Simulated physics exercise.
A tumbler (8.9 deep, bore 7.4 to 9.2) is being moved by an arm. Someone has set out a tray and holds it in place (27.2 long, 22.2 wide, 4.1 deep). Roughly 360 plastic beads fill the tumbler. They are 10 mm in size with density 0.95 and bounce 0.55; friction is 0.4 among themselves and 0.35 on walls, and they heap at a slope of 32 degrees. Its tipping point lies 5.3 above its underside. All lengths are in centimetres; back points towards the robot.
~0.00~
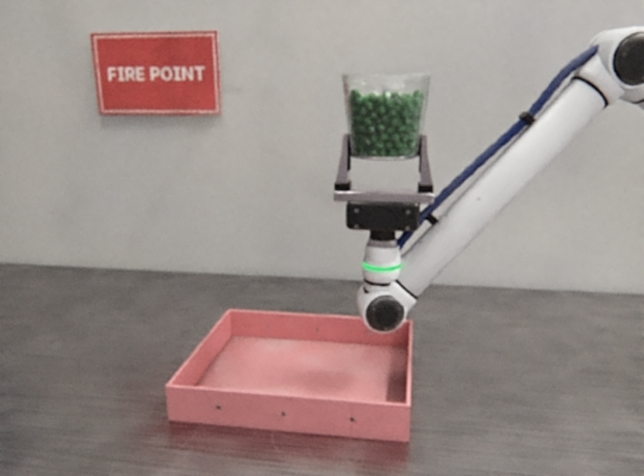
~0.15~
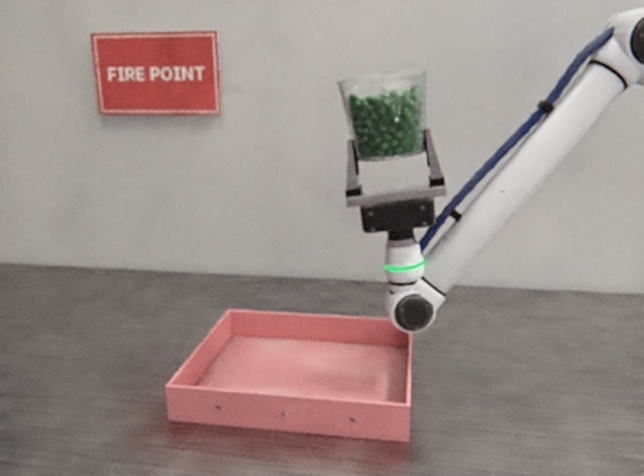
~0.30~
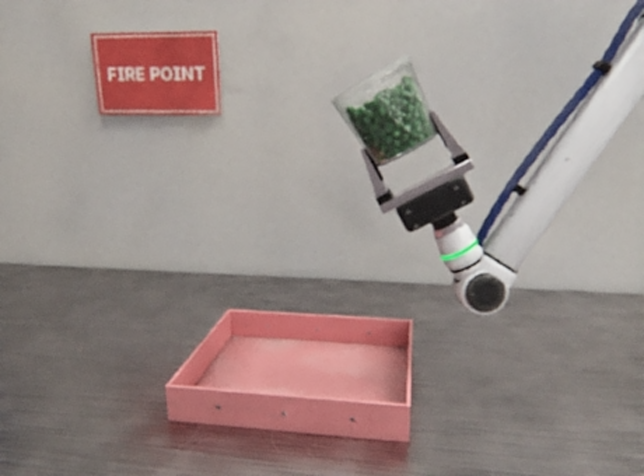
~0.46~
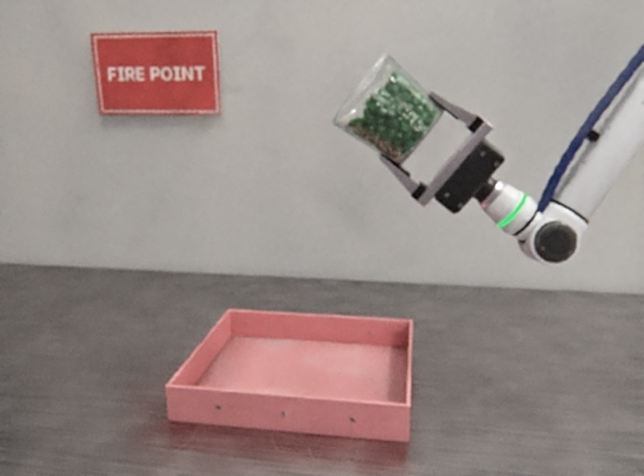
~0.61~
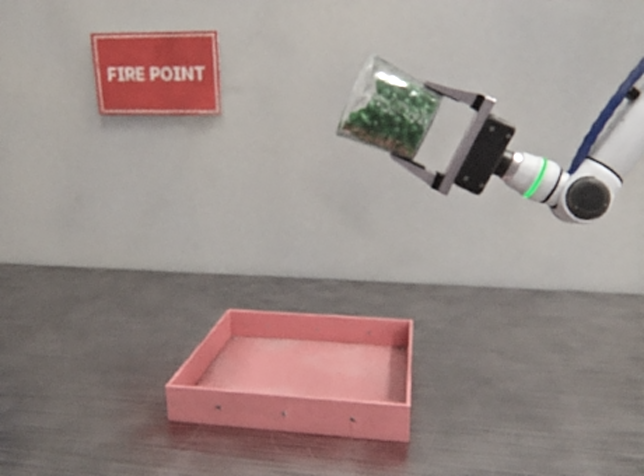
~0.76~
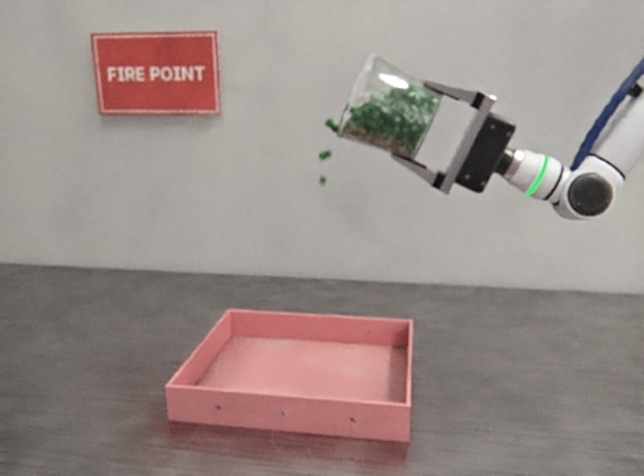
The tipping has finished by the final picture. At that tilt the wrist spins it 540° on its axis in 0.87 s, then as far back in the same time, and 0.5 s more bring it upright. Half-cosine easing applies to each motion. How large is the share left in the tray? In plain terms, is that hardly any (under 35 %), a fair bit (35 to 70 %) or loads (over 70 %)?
I'd say hardly any, under 35 %.
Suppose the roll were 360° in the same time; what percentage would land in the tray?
Estimate: Approx. 25 per cent.
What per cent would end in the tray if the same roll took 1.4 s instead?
It would come to close to 35 per cent.
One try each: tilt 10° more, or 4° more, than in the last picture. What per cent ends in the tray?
Estimates: Close to 60 % and 35 %.
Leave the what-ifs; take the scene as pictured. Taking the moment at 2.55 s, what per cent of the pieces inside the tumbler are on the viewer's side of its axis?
Near enough 45 in a hundred.
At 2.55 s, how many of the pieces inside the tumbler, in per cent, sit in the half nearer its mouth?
It comes to around 35 per cent, more or less.
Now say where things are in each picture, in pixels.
In the first frame, tumbler middle at (385, 117), upright; upper third of the load around (385, 103), from x 350 to 420, top at y 90; 361 in the tumbler.
In the second frame, tumbler middle at (386, 117), tipped 8°; upper third of the load around (388, 103), from x 350 to 420, top at y 90.
In the third frame, tumbler middle at (389, 116), tipped 29°; upper third of the load around (394, 102), from x 350 to 430, top at y 80.
In the fourth frame, tumbler middle at (391, 114), tipped 52°; upper third of the load around (396, 99), from x 355 to 435, top at y 75.
In the fifth frame, tumbler middle at (392, 113), tipped 66°; upper third of the load around (398, 99), from x 340 to 435, top at y 80.
In the sixth frame, tumbler middle at (392, 112), tipped 67°; upper third of the load around (400, 103), from x 325 to 435, top at y 85; 358 in the tumbler, 3 in flight or on a rim.
After 1.66 s, tipped 67°, highest piece 37 above the table; 305 in the tumbler, 30 in the tray, 3 on the table or floor, 23 in flight or on a rim.
After 2.55 s, tipped 65°, highest piece 37 above the table; 268 in the tumbler, 71 in the tray, 10 on the table or floor, 12 in flight or on a rim.
After 3.20 s, upright, highest piece 38 above the table; 268 in the tumbler, 81 in the tray, 12 on the table or floor.
After 3.90 s, upright, highest piece 38 above the table; 268 in the tumbler, 81 in the tray, 12 on the table or floor.
At rest, 268 in the tumbler, 81 in the tray, 12 on the table or floor. That is 22 % in the tray.
